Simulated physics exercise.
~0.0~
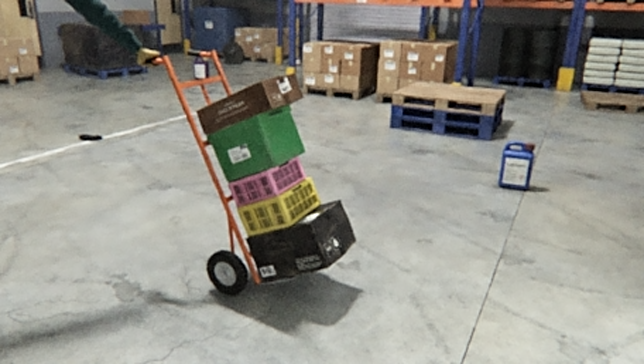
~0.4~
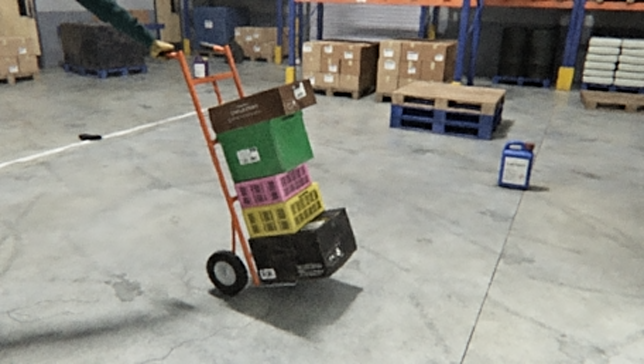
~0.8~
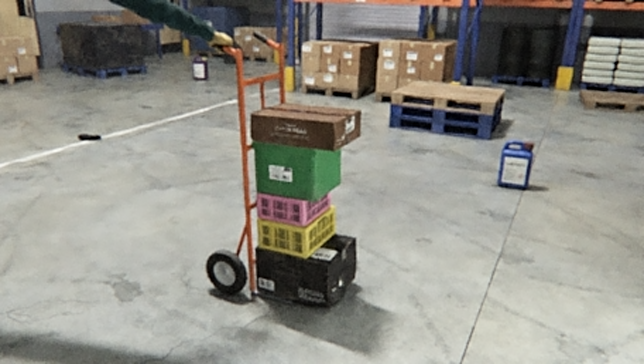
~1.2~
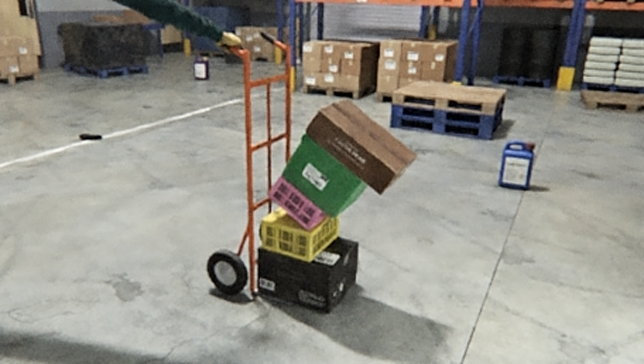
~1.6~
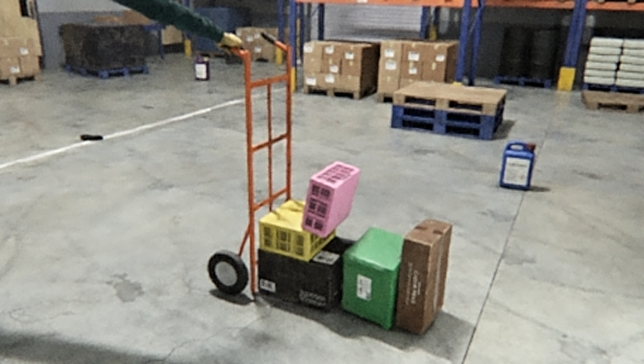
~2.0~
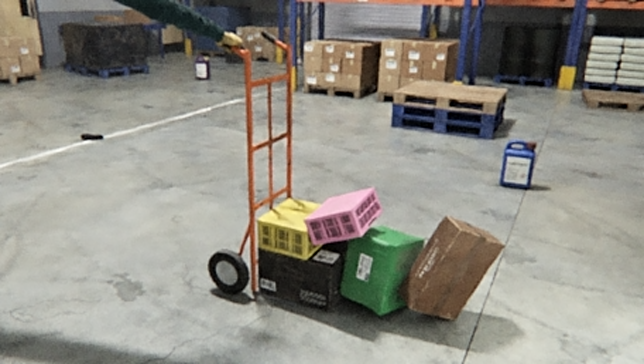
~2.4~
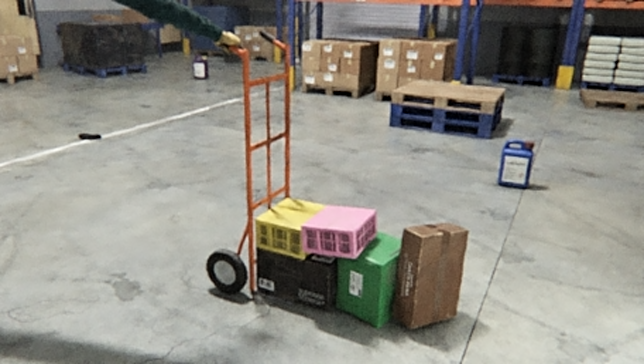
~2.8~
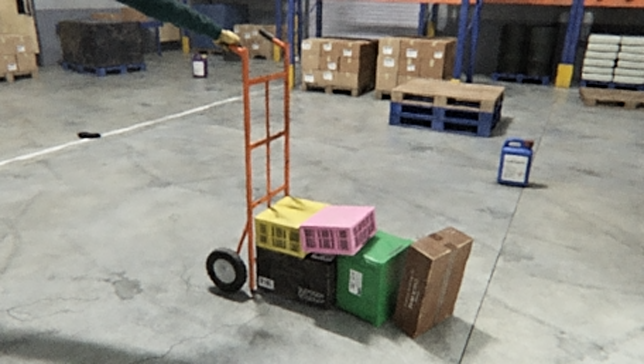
In a warehouse, a gloved hand swung a leaning orange hand truck upright, and the top three of its five stacked pieces toppled right; the brown box and green tote ended on the floor, the pink crate against the yellow one.
